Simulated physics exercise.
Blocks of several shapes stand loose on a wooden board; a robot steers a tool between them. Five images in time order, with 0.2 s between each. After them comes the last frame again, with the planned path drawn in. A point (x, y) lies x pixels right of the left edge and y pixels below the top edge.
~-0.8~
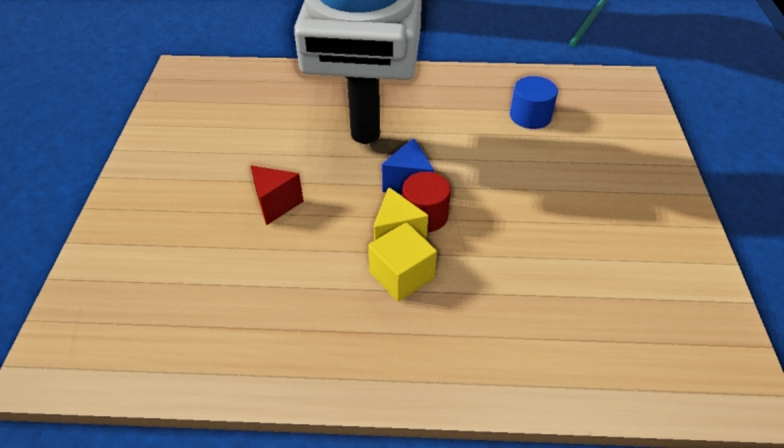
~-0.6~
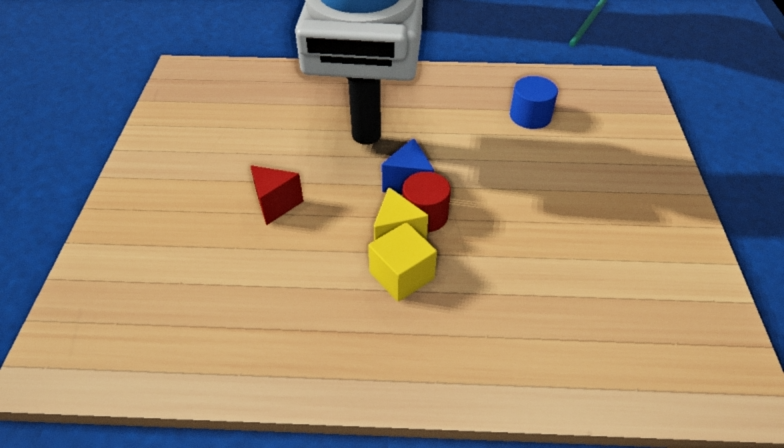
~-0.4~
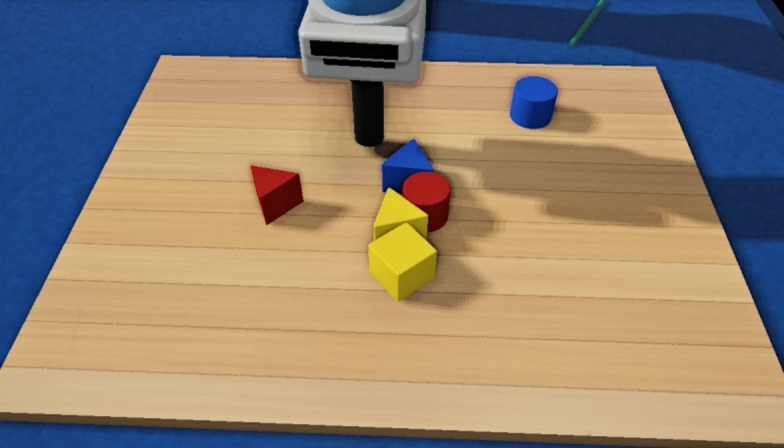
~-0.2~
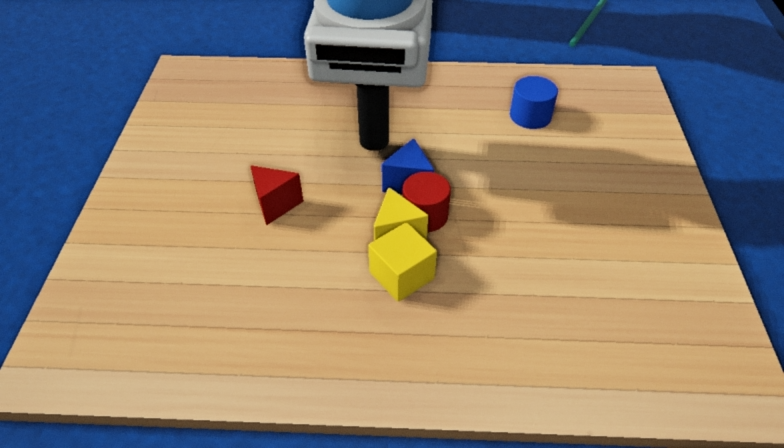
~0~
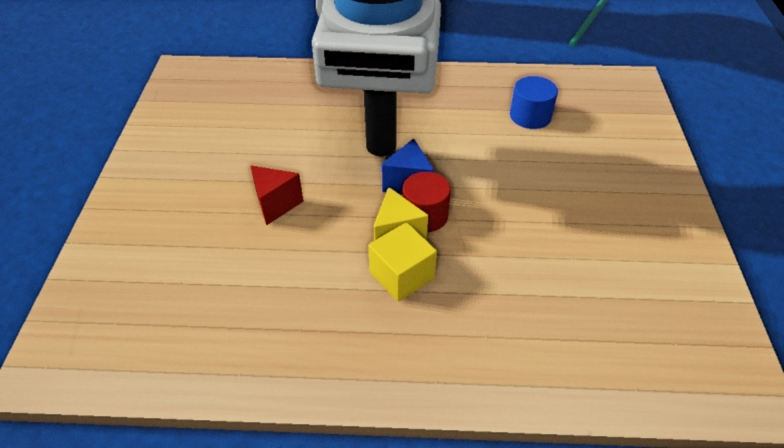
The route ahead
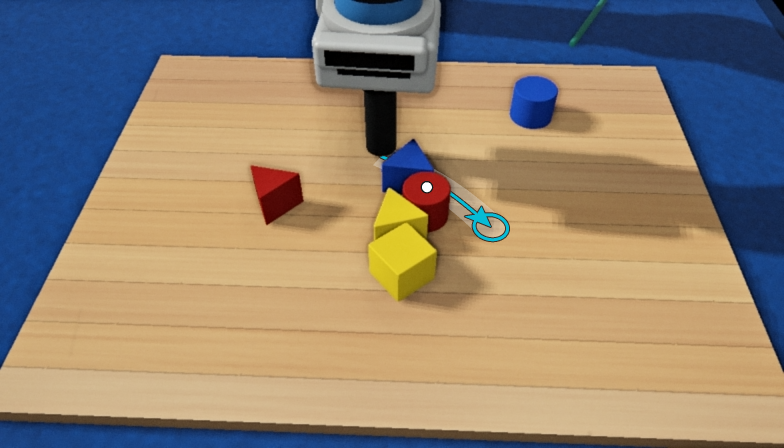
Robot tool inching slightly right and toward the viewer beside a still cluster of blue, red and yellow blocks on a wooden board.
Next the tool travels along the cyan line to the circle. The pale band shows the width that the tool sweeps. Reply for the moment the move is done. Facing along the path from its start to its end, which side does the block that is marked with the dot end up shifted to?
It goes right.
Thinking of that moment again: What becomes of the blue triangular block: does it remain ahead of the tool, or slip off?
Pushed along.
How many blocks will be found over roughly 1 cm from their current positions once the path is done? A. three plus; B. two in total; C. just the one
The correct letter is B.
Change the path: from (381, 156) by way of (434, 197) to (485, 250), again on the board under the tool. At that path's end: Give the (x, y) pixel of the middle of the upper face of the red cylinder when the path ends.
Its top face will be centred at roughly (466, 250).
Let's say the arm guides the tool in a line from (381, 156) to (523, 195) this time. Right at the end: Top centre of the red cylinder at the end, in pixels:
Put as a pixel place, it's (440, 202).
The drawn path runs from (381, 156) over (439, 186) to (491, 227); the dot is on the red cylinder.
On the path given first. One third of the way, tool at (421, 165); blue triangular block at (436, 168); red cylinder at (437, 197).
Two thirds of the way, tool at (458, 189); blue triangular block at (477, 191), turned 25° clockwise; red cylinder at (451, 213).
At the end, tool at (493, 218); yellow triangular block not moved; blue triangular block at (505, 225), turned 55° clockwise; red cylinder at (453, 221).
